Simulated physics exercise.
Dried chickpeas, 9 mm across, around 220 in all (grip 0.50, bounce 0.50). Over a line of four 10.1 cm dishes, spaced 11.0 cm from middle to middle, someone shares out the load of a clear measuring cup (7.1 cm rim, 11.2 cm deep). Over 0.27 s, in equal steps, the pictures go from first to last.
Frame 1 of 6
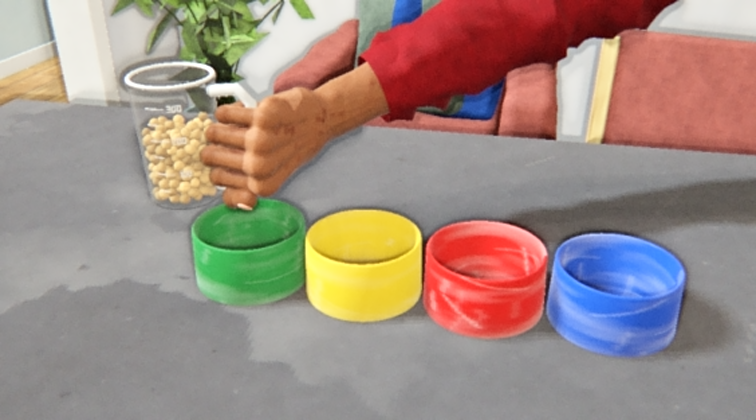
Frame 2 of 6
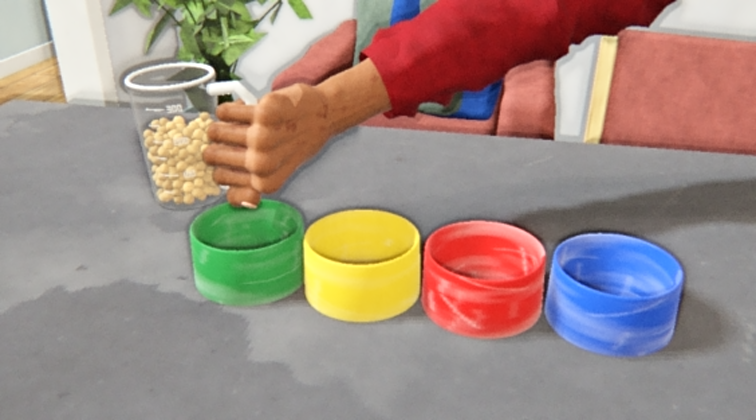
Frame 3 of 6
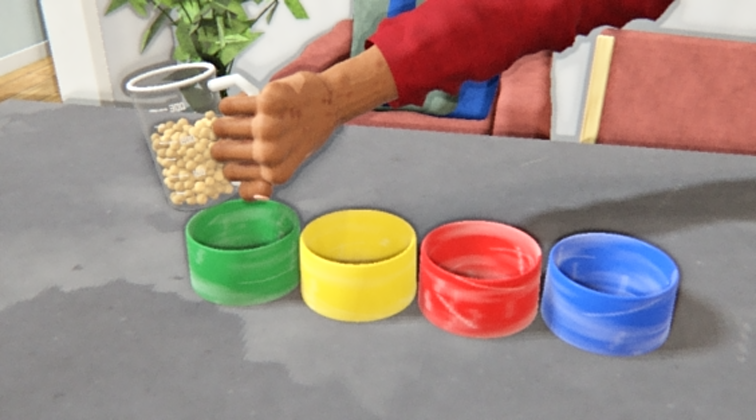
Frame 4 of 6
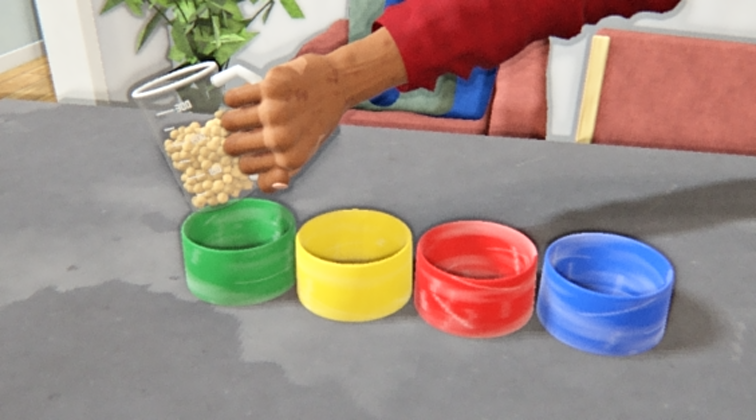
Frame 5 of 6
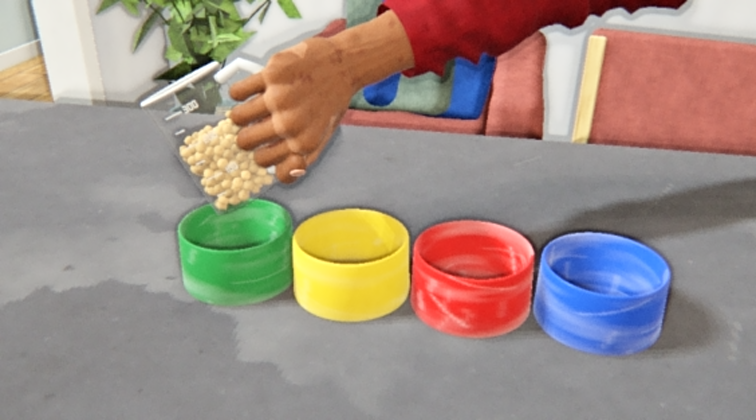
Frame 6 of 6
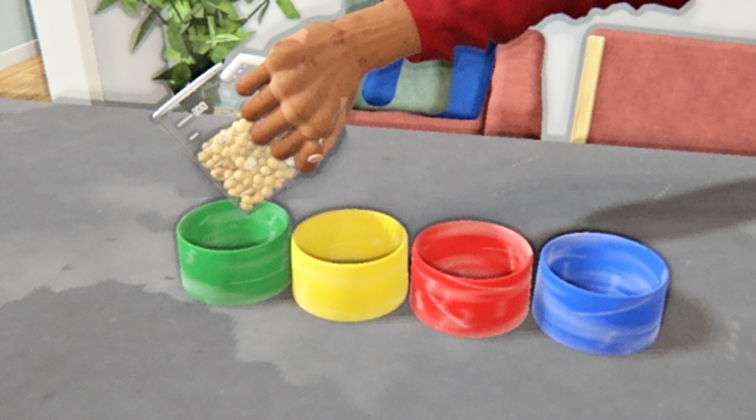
A hand in a red sleeve grips a clear measuring cup of pale dried chickpeas over a grey tabletop, seen from slightly above, with a leafy plant and reddish seats behind. Four open dishes, green, yellow, red and blue, stand in a row from left to right. The hand tilts the cup steadily leftward while moving it slightly right, the chickpeas shifting toward its lip, as the view drifts slightly.
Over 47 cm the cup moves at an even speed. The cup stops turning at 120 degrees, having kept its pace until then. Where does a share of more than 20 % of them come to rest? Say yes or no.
Red: Yes, blue: No, green: No, yellow: Yes, counter: No.
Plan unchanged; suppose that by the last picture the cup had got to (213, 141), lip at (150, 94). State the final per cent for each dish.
Then red 50, blue 0, green 0, and yellow 40.
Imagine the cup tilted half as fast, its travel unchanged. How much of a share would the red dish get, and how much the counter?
In that case I'd put red at 10 and the counter at 0.
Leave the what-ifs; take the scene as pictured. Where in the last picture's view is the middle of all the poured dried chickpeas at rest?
Resting centre estimate: Around (379, 281).
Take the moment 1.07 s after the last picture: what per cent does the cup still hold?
0 %.
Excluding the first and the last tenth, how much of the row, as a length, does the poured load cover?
I'd put it at close to 13 cm.
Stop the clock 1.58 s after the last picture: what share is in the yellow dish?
Close to 60 per cent at that point.
Then, 0.65 s after the last picture, tilt 120 degrees; cup holds 50 %, yellow 50 %.
Then, 1.07 s after the last picture, tilt 120 degrees; cup holds 0 %, red 30 %, yellow 60 %.
Then, 1.58 s after the last picture, tilt 120 degrees; cup holds 0 %, red 30 %, yellow 60 %.
In the end, red 30 %, blue 0 %, green 0 %, yellow 60 %, counter 10 %.
